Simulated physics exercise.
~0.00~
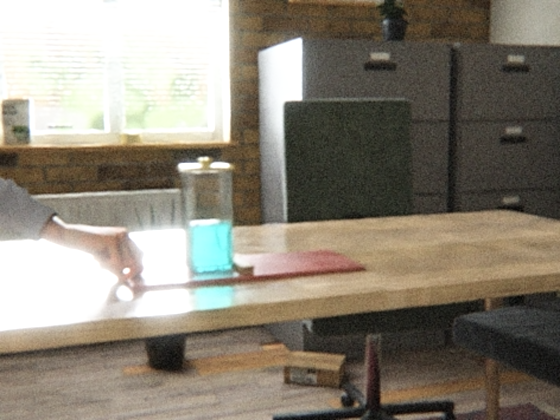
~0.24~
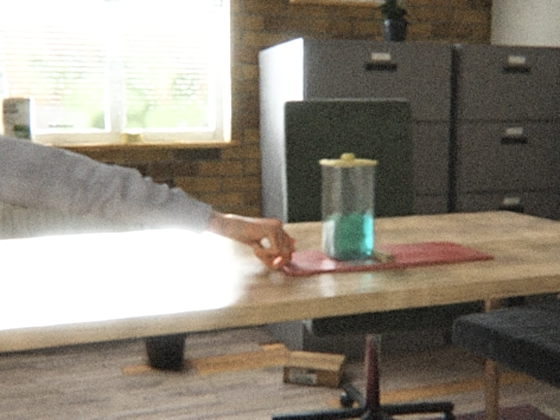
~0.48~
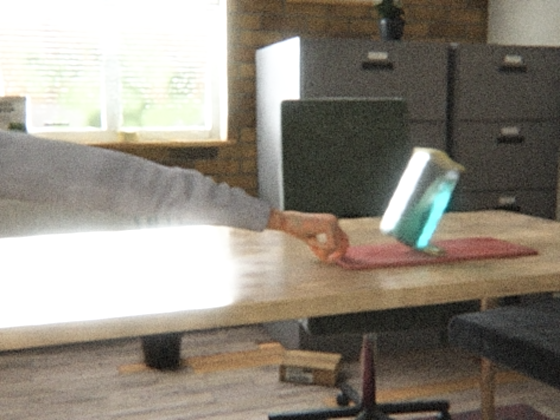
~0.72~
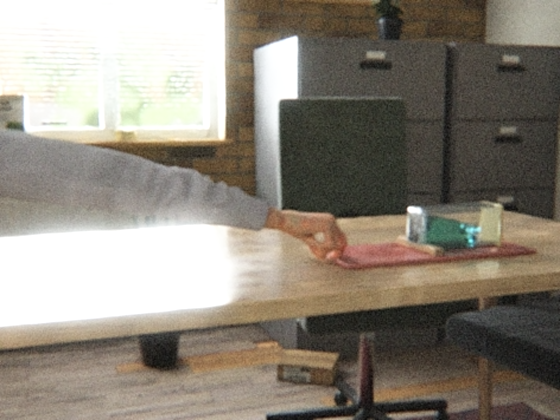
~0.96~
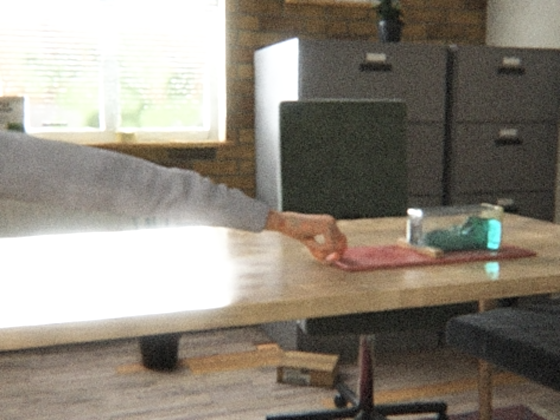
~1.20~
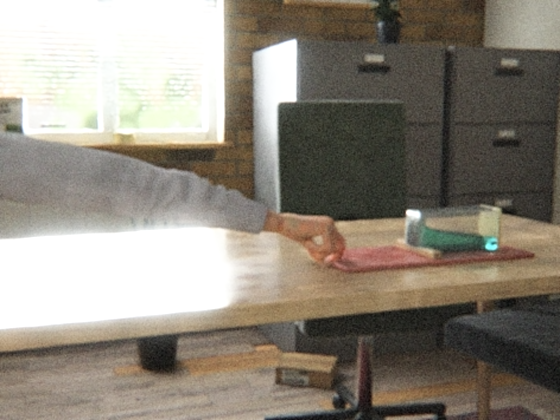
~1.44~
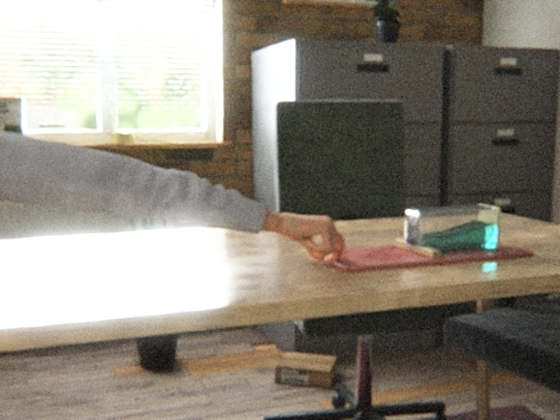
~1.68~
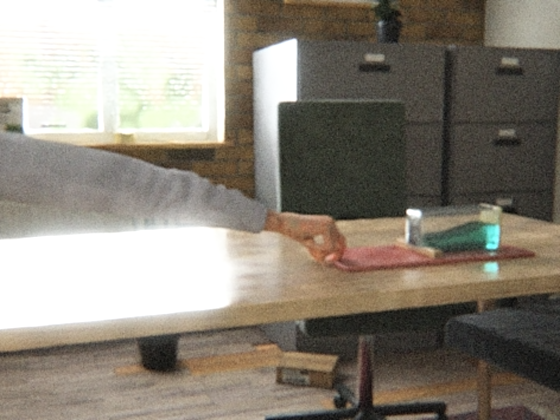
In an office, a hand slid a red board to the right along a wooden table, carrying a capped clear container of blue-green water, until the board stopped and the container tipped over to the right, ending up lying on its side on the board.
